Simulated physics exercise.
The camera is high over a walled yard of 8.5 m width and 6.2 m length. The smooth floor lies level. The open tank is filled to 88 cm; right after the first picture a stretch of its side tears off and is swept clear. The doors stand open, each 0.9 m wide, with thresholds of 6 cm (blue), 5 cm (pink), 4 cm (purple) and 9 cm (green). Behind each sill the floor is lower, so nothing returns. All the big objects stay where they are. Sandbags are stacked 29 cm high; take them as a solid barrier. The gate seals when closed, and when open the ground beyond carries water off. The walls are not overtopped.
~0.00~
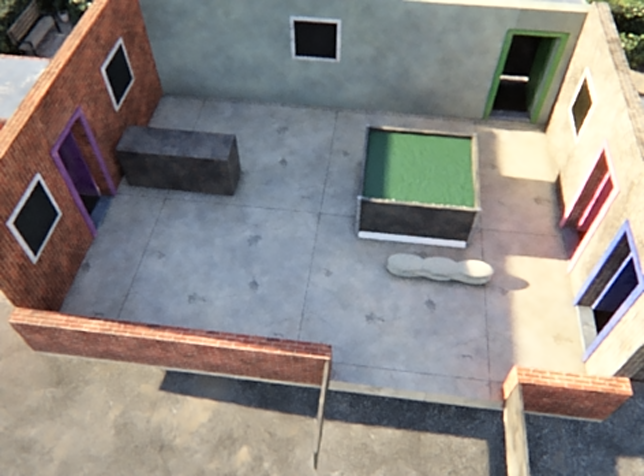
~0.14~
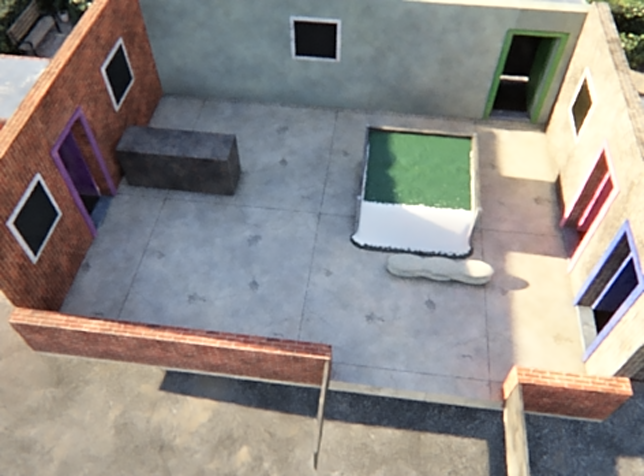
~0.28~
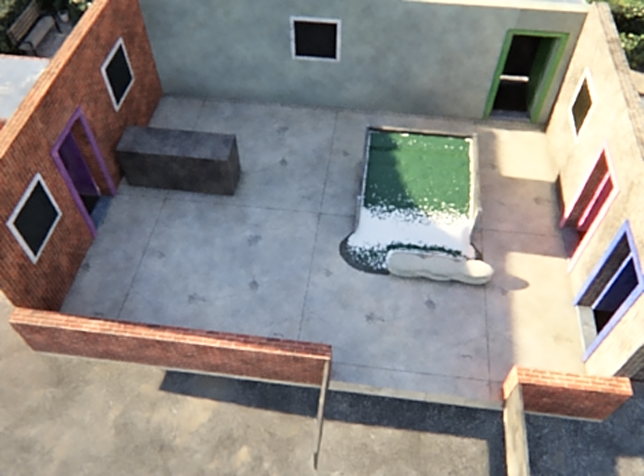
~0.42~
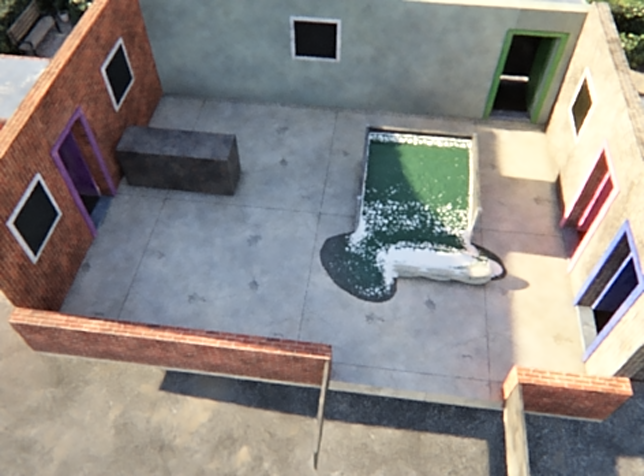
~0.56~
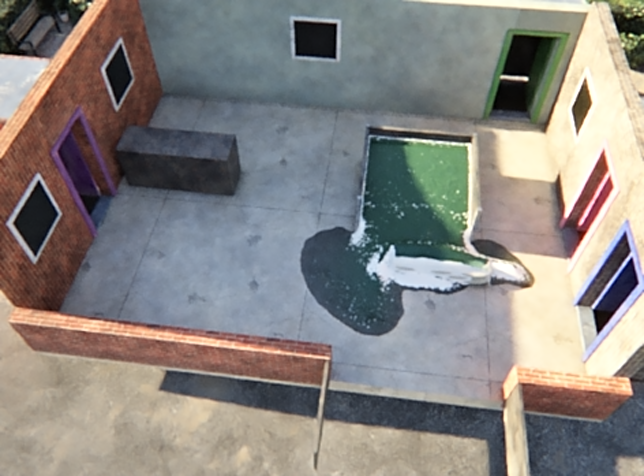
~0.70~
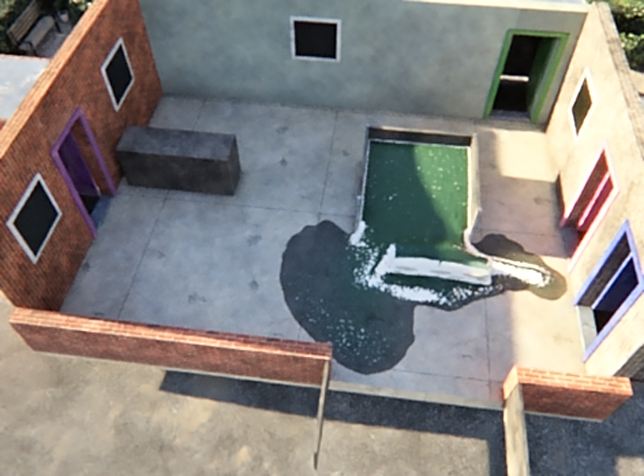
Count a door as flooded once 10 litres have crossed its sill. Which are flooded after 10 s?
Within that time: At the blue door it passes the limit; at the pink door it goes over the limit; at the purple door it goes over the limit; at the green door it does not reach the limit.
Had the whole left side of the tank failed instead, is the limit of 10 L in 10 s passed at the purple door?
Then: Purple above.
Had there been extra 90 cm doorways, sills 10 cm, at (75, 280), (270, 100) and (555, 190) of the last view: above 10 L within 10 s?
In turn: Past it, not over, under.
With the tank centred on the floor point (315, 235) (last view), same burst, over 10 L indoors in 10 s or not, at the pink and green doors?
Against that limit: Pink not over, green not over.
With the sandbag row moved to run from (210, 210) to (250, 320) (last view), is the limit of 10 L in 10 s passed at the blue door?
Then: Blue above.
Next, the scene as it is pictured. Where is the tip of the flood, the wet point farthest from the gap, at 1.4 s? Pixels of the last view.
Near (202, 350).
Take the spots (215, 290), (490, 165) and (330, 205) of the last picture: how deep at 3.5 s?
In that order: 3, 0 and 0 cm.
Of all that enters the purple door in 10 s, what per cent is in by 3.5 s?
Some 0 per cent by then.
After 1.4 s water covers 30 % of the floor and is deepest (55 cm) near (412, 261); blue door 13 cm at the sill, 2 L in, pink door 12 cm at the sill, 19 L in, purple door not reached, green door not reached.
After 2.2 s water covers 45 % of the floor and is deepest (34 cm) near (423, 262); blue door 13 cm at the sill, 24 L in, pink door 13 cm at the sill, 92 L in, purple door not reached, green door not reached.
After 3.5 s water covers 50 % of the floor and is deepest (27 cm) near (50, 332); blue door 9 cm at the sill, 42 L in, pink door 12 cm at the sill, 166 L in, purple door 5 cm at the sill, 0 L in, green door 4 cm at the sill, 0 L in.
After 6.0 s water covers 70 % of the floor and is deepest (14 cm) near (134, 195); blue door 5 cm at the sill, 46 L in, pink door 9 cm at the sill, 204 L in, purple door 8 cm at the sill, 12 L in, green door 5 cm at the sill, 0 L in.
After 10.0 s water covers 85 % of the floor and is deepest (10 cm) near (110, 207); blue door 3 cm at the sill, 46 L in, pink door 5 cm at the sill, 216 L in, purple door 9 cm at the sill, 64 L in, green door 3 cm at the sill, 0 L in.
